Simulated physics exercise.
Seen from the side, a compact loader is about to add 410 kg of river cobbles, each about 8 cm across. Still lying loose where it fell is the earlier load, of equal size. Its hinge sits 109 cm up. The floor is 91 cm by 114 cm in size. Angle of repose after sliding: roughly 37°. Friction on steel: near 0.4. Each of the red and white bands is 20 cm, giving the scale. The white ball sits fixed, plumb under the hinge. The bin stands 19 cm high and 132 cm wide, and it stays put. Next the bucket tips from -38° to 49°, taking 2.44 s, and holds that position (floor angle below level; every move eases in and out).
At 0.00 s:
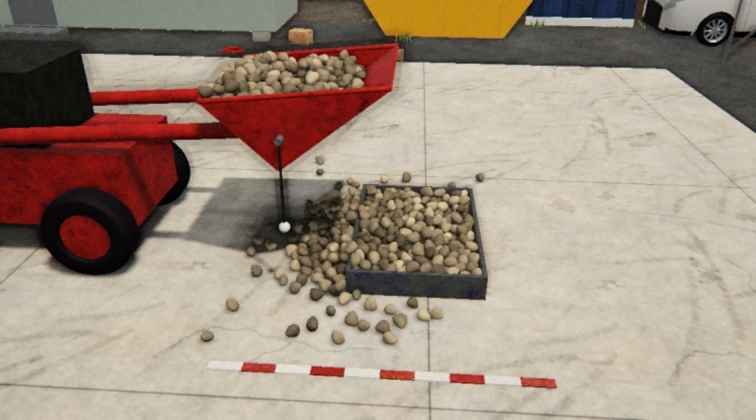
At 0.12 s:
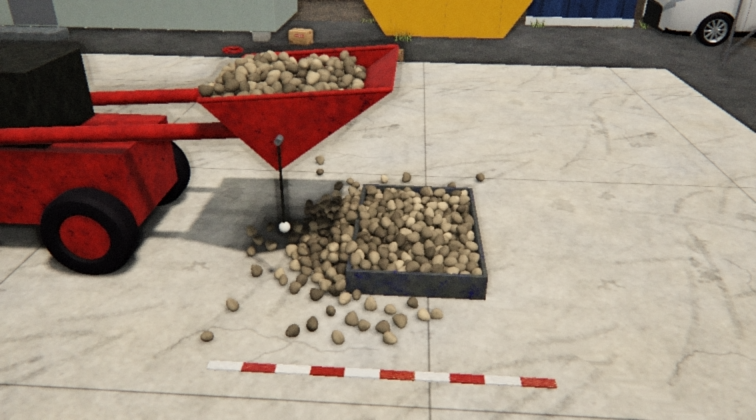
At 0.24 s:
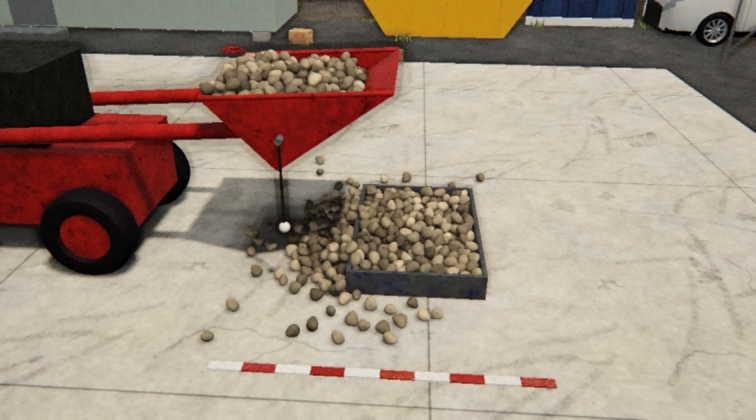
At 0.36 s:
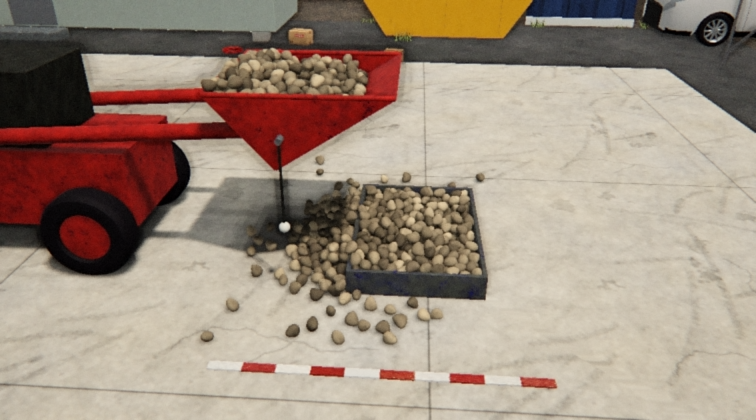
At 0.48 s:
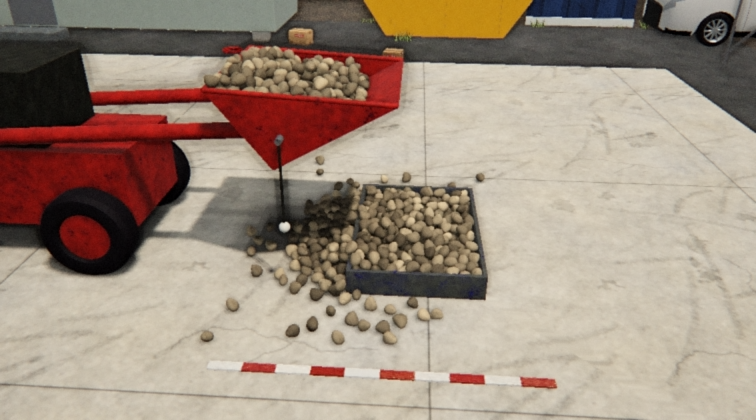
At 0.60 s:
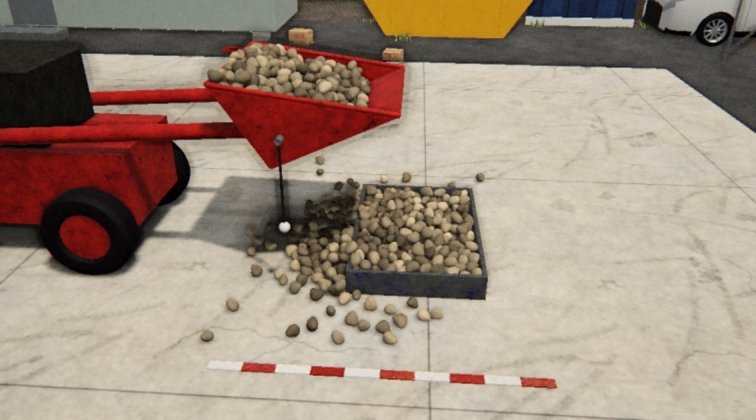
A red loader slowly tilts its bucket of stones forward beside a bin of stones.
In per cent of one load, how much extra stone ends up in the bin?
About 61 %.
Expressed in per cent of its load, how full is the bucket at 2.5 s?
About 5 per cent is held.
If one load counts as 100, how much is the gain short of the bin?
Result: Near 15 % of one load.
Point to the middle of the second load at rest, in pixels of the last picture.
They settle centred around (398, 216).
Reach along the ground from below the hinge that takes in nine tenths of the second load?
I'd estimate about 120 cm.
After 1.8 s the floor is at 35°; in per cent of one load, 79 in the bucket, 34 short of the bin, 84 in the bin, 4 beside or beyond the bin; the foremost stones are at (473, 238).
After 2.5 s the floor is at 49°; in per cent of one load, 6 in the bucket, 43 short of the bin, 131 in the bin, 20 beside or beyond the bin; the foremost stones are at (504, 227).
After 2.9 s the floor is at 49°; in per cent of one load, 4 in the bucket, 45 short of the bin, 127 in the bin, 24 beside or beyond the bin; the foremost stones are at (531, 254).
After 5.5 s the floor is at 49°; in per cent of one load, 3 in the bucket, 47 short of the bin, 124 in the bin, 26 beside or beyond the bin; the foremost stones are at (535, 251). Net gain in the bin, 61.
